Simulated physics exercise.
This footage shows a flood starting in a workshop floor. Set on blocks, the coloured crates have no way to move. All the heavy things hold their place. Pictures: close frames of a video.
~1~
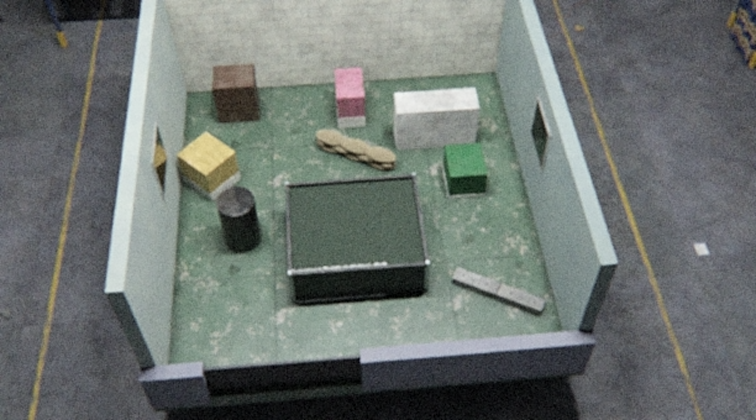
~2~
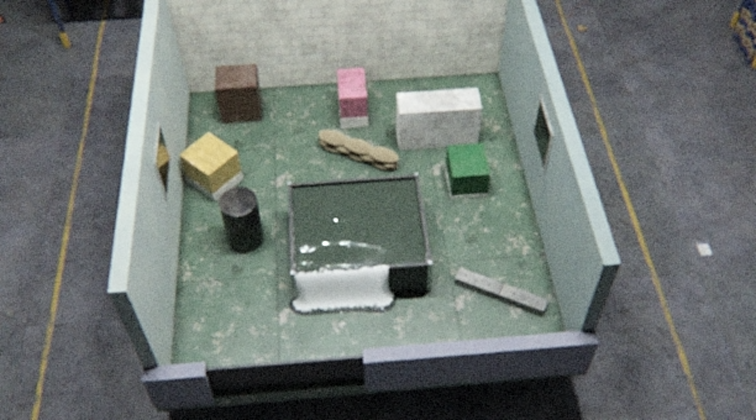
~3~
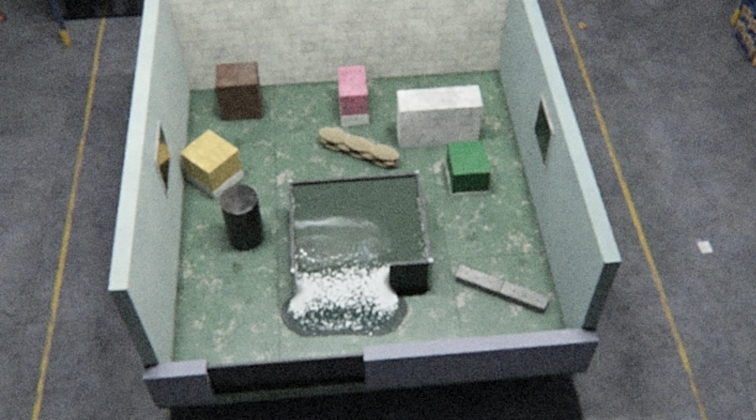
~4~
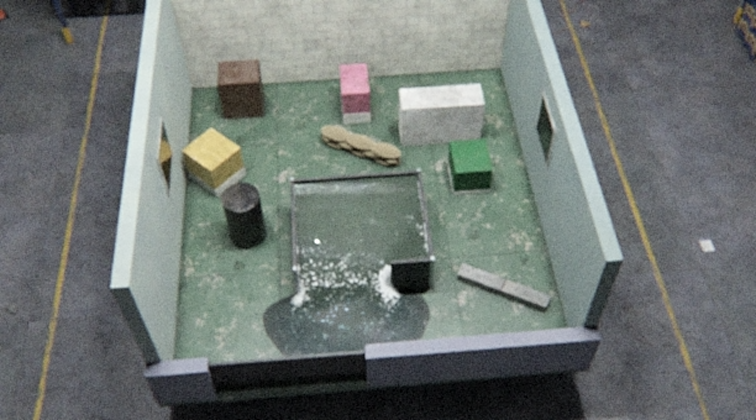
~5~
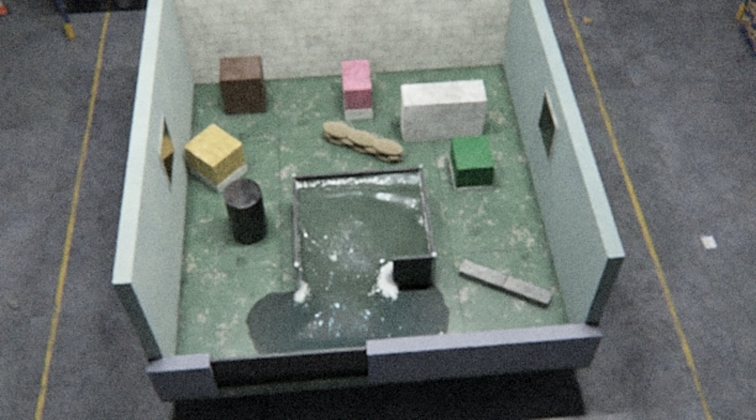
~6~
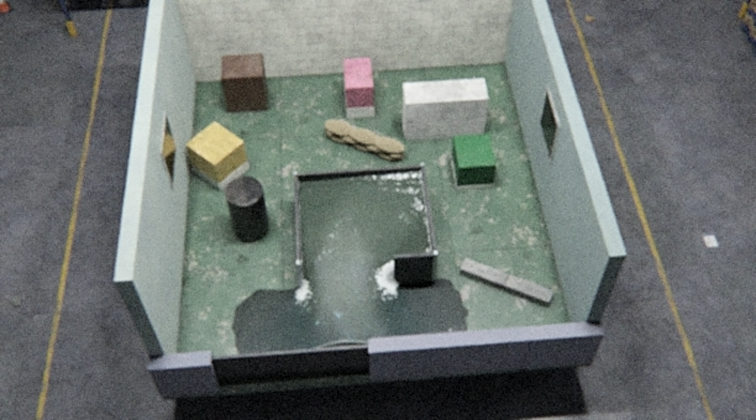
In a small walled workshop set with coloured crates, water poured out through a gap in the front of a dark tank and spread across the green floor in a widening dark pool.
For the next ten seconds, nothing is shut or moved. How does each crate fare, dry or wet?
The pink crate comes out dry. The green crate comes out wet. The yellow crate comes out wet.
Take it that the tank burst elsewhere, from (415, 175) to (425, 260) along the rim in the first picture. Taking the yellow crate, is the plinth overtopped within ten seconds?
Yellow crate: Not reached.
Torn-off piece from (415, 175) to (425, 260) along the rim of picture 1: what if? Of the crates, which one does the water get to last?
My pick is the yellow crate.
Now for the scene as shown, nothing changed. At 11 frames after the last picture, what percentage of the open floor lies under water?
That works out at 30 %.
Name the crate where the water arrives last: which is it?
Last of all: The pink-painted one.
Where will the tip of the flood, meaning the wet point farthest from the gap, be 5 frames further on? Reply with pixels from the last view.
(566, 345).
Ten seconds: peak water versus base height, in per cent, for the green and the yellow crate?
190 and 190 per cent, roughly.
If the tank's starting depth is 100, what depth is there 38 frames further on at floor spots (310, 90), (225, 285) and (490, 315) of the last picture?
Estimated readings in sequence: 4, 12, 25 percent.
A moment on, water covers 15 % of the floor; the pink crate not reached, the green crate not reached, the yellow crate not reached.
Next, water covers 30 % of the floor; the pink crate not reached, the green crate not reached, the yellow crate not reached.
Then, water covers 50 % of the floor; the pink crate not reached, the green crate water round its plinth, the yellow crate water round its plinth.
Later, water covers 85 % of the floor; the pink crate water round its plinth, the green crate water round its plinth, the yellow crate water round its plinth.
In the end, water covers 100 % of the floor; the pink crate stayed above the water, the green crate was topped, the yellow crate was topped.
